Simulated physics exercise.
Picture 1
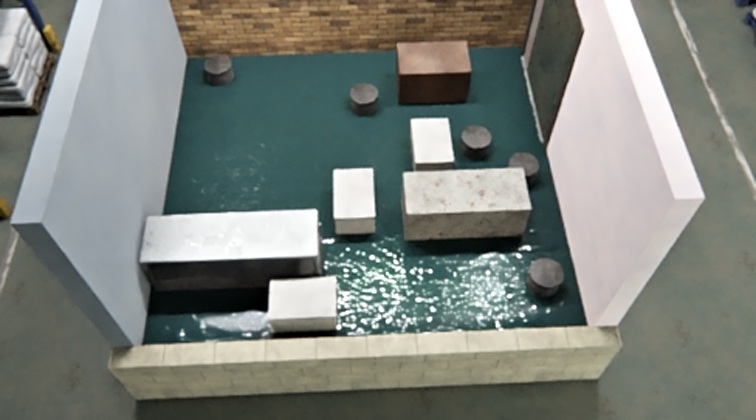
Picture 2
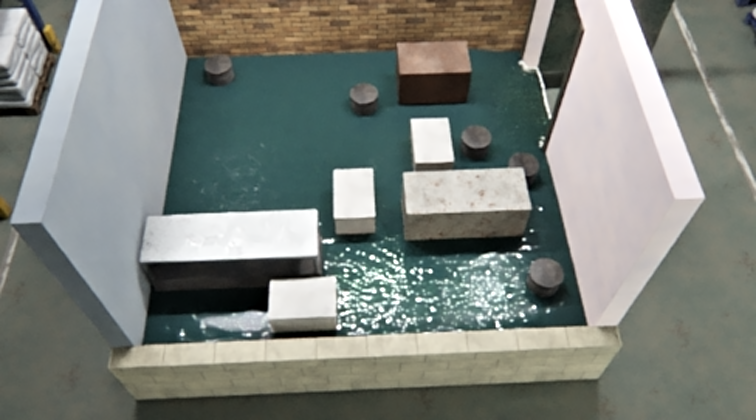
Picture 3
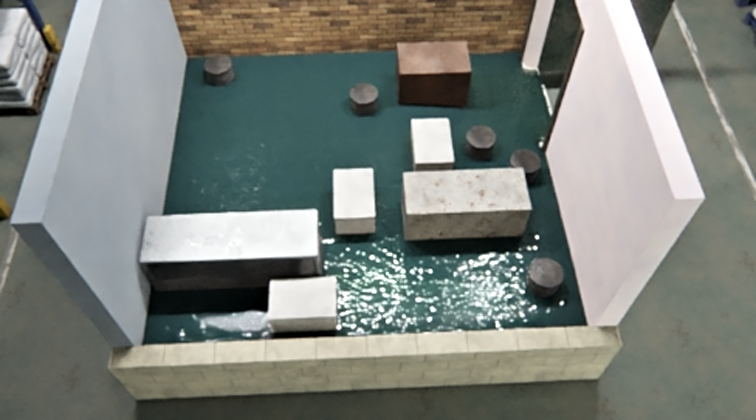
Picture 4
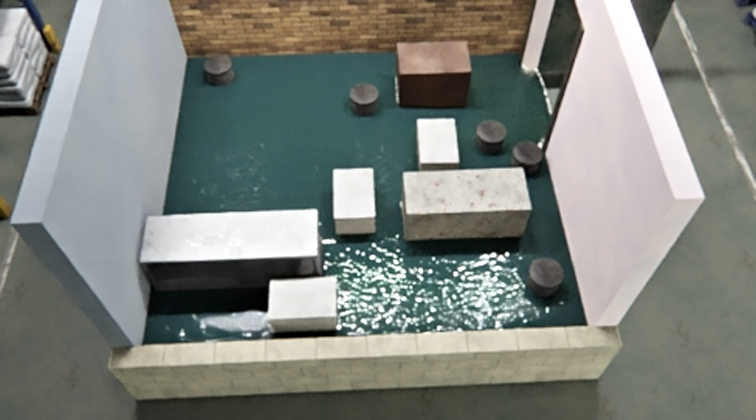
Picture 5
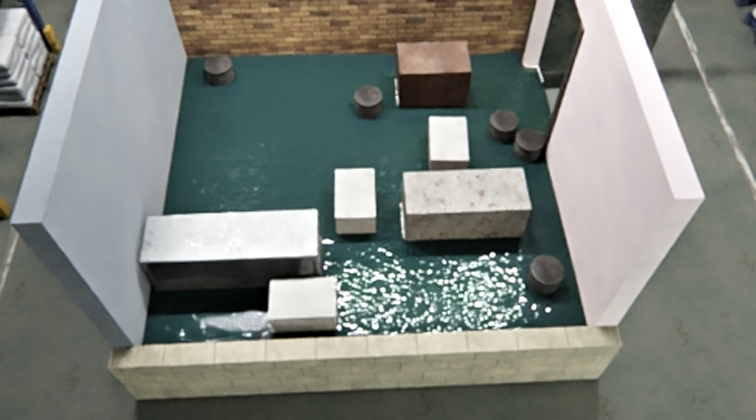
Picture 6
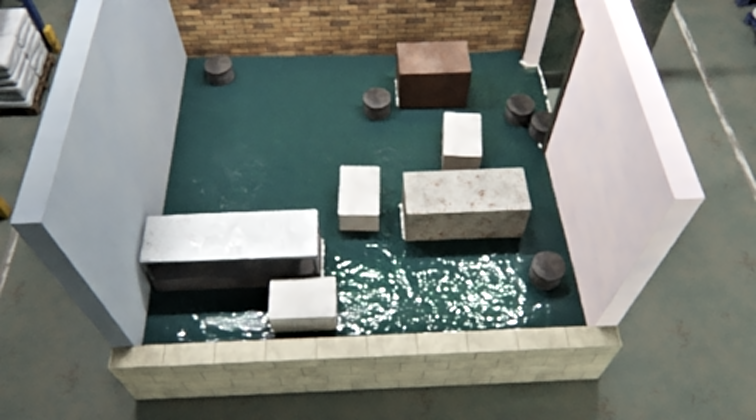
Two dark round pails floating in green water drifted back and to the right toward a gap by the right wall, and then a small white block and another pail shifted slightly right too.
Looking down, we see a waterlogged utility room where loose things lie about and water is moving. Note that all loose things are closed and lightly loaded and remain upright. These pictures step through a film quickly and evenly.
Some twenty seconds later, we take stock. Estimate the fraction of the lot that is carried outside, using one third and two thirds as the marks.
By the look of it, the outflow takes two thirds or a larger part of the stuff.
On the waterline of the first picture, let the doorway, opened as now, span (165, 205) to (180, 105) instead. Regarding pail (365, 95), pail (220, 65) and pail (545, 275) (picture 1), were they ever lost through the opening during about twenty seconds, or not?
Item one gets away, item two gets away, item three doesn't escape.
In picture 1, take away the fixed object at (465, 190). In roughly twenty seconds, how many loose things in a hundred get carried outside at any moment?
80 per cent.
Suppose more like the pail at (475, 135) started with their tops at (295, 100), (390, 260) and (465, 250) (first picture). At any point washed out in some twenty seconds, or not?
Taking them in turn: Flushed away, flushed away and flushed away.
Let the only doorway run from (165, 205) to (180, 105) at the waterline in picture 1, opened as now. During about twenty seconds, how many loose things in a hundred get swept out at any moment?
Near 80 percent, give or take.
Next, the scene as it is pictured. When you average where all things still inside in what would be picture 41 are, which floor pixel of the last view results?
Around pixel (402, 110).
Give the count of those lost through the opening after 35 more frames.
The number works out to 6.
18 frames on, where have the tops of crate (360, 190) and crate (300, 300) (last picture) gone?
They'd be somewhere near (517, 140) and (357, 211).
A moment on, 3 of 8 are out; 5 afloat.
Next, 5 of 8 are out; 3 afloat.
Later, 6 of 8 are out; 2 afloat.
In the end, 7 of 8 are out; 1 afloat.
